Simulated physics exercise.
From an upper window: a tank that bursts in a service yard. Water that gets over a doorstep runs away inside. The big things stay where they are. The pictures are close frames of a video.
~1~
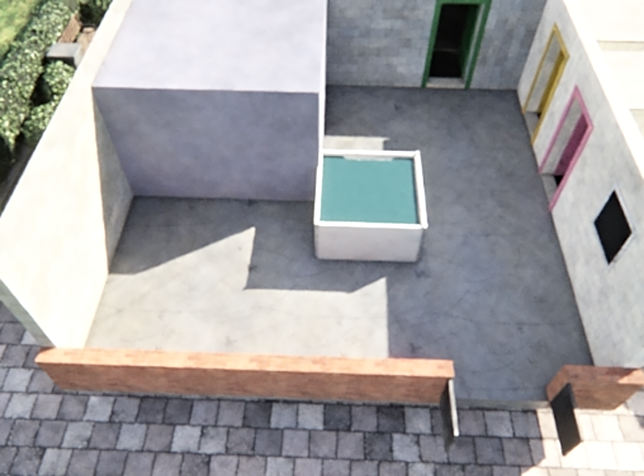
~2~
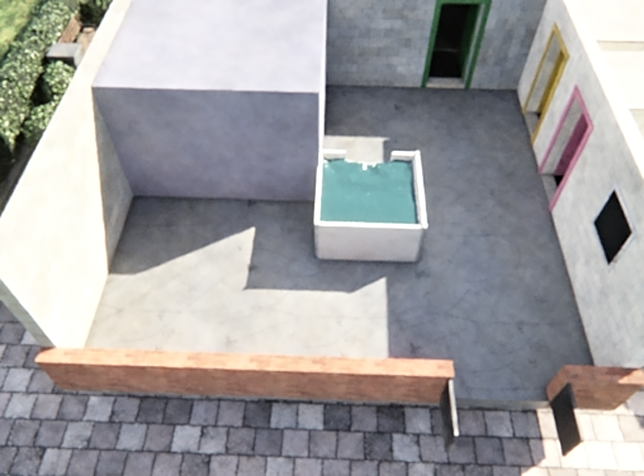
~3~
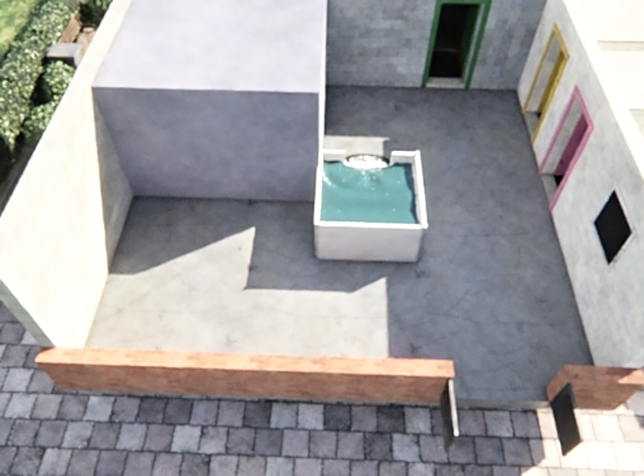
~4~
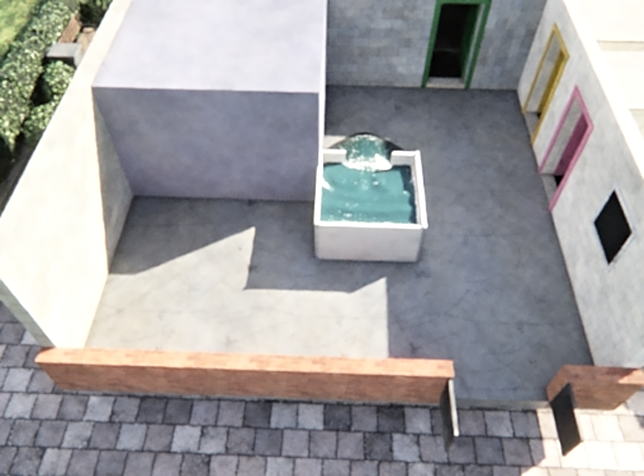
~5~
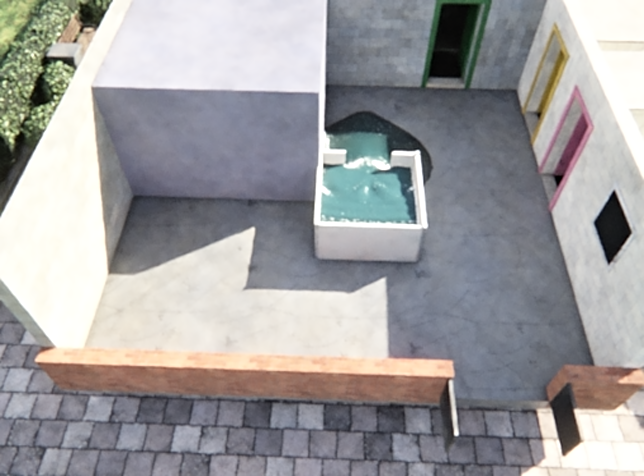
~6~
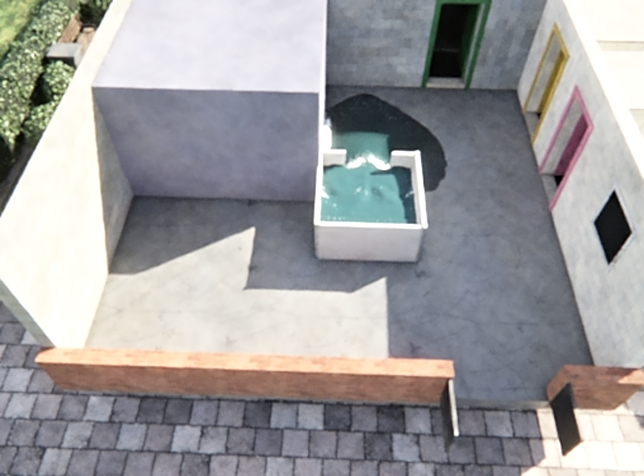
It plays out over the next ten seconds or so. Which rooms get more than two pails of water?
In the end: The yellow door takes more than that; the green door takes more than that; the pink door takes more than that.
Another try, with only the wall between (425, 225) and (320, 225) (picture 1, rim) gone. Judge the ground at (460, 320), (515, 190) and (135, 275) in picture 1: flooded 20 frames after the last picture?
As listed: Flooded, dry, under water.
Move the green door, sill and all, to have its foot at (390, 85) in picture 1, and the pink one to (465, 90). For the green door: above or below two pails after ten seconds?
Then: The green door goes over.
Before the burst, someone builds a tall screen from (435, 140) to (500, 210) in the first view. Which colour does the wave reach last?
It is the one in pink.
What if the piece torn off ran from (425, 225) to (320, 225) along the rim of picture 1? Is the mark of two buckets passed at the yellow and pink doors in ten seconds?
One by one: The yellow one takes less, the pink one takes less.
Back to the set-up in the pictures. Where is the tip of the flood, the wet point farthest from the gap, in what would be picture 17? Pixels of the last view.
Roughly at (514, 93).
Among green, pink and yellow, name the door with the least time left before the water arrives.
It is the one in green.
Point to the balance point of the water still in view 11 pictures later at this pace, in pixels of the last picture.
Roughly at (378, 170).
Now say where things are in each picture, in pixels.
Still water in the water tank at (369, 190), in the first frame.
Water pours out on the water tank's far side and has run to a hidden place, in the second frame.
Water pours out on the water tank's far side and has run to a hidden place, in the third frame.
The front is at (372, 136), out from the gap on the water tank's far side, in the fourth frame.
Water pours out on the water tank's far side and has run to (371, 114), in the fifth frame.
The front is at (371, 97), out from the gap on the water tank's far side, in the sixth frame.
A moment on, water covers 20 % of the floor; the yellow door not reached, the green door wet at the sill, nothing in, the pink door not reached.
Next, water covers 25 % of the floor; the yellow door wet at the sill, nothing in, the green door under two buckets in, the pink door not reached.
Then, water covers 30 % of the floor; the yellow door over two buckets in, the green door over two buckets in, the pink door not reached.
Later, water covers 55 % of the floor; the yellow door far over two buckets in, the green door over two buckets in, the pink door under two buckets in.
In the end, water covers 70 % of the floor; the yellow door far over two buckets in, the green door over two buckets in, the pink door over two buckets in.
